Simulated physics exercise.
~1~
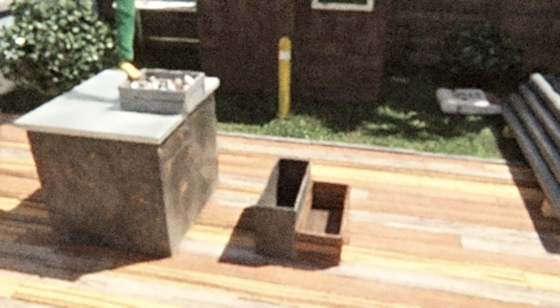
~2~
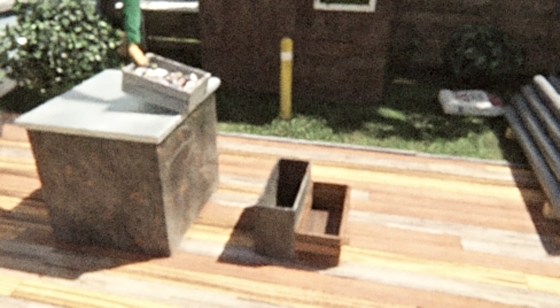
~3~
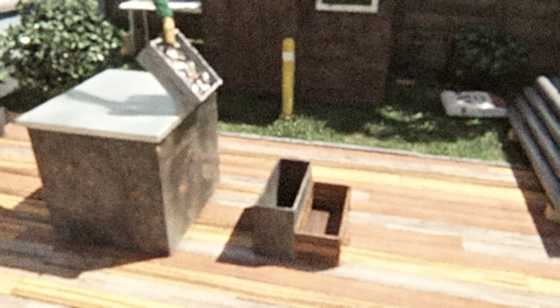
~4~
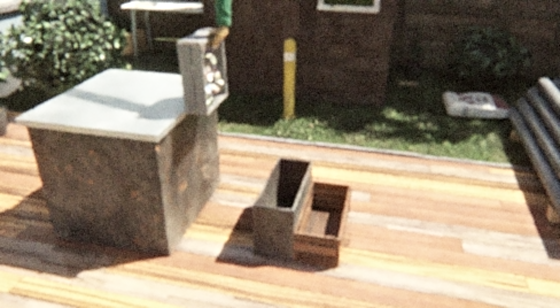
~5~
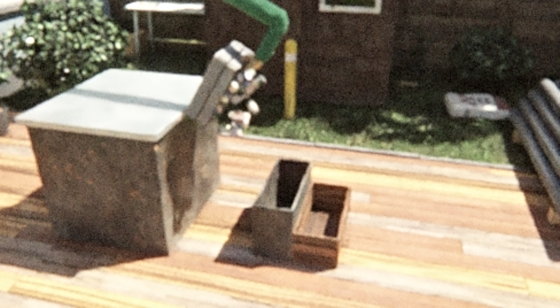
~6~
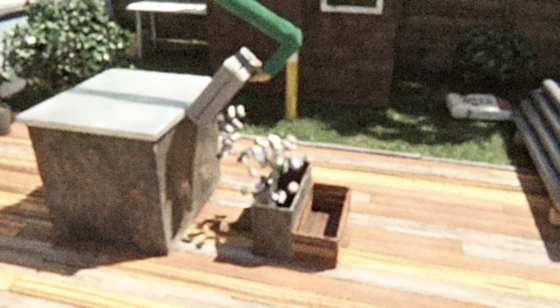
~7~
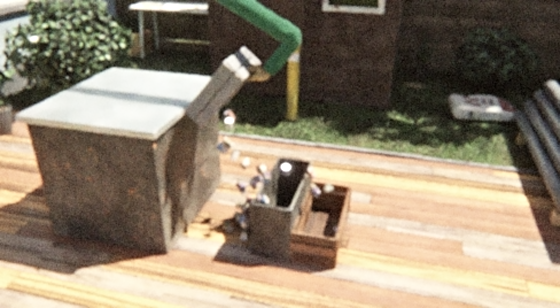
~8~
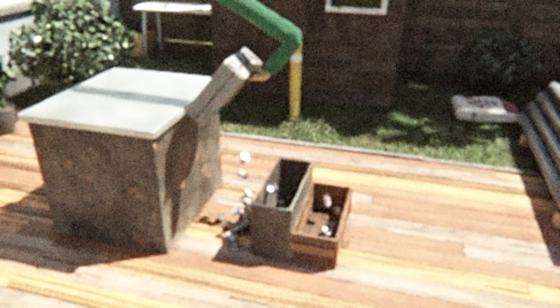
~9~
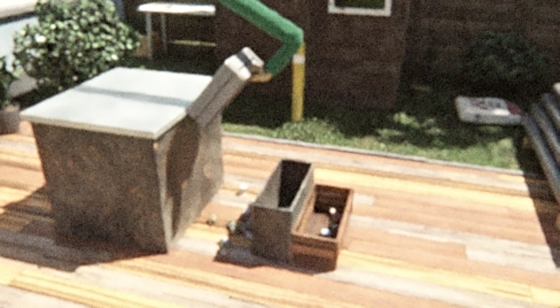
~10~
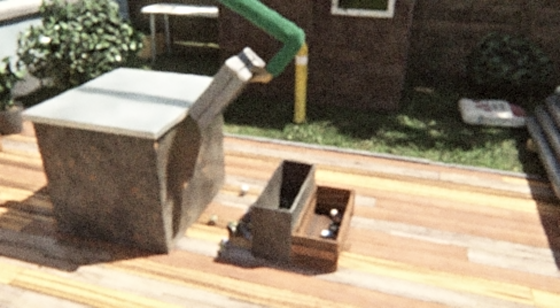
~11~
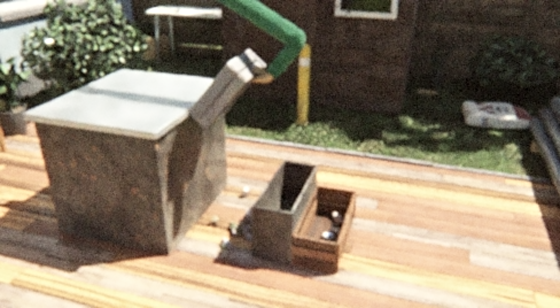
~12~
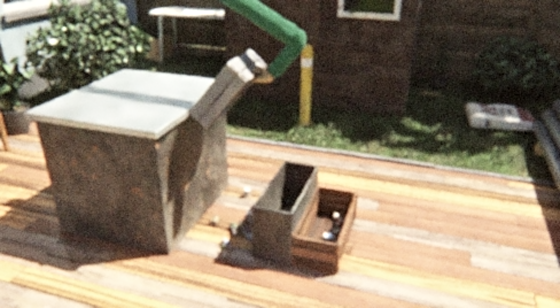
A green-sleeved arm tipped a grey tote of small tins over the right edge of a bench, spilling them toward a black tub and a wooden trough; some landed in each, others scattered on the deck, and the tote stayed tilted.
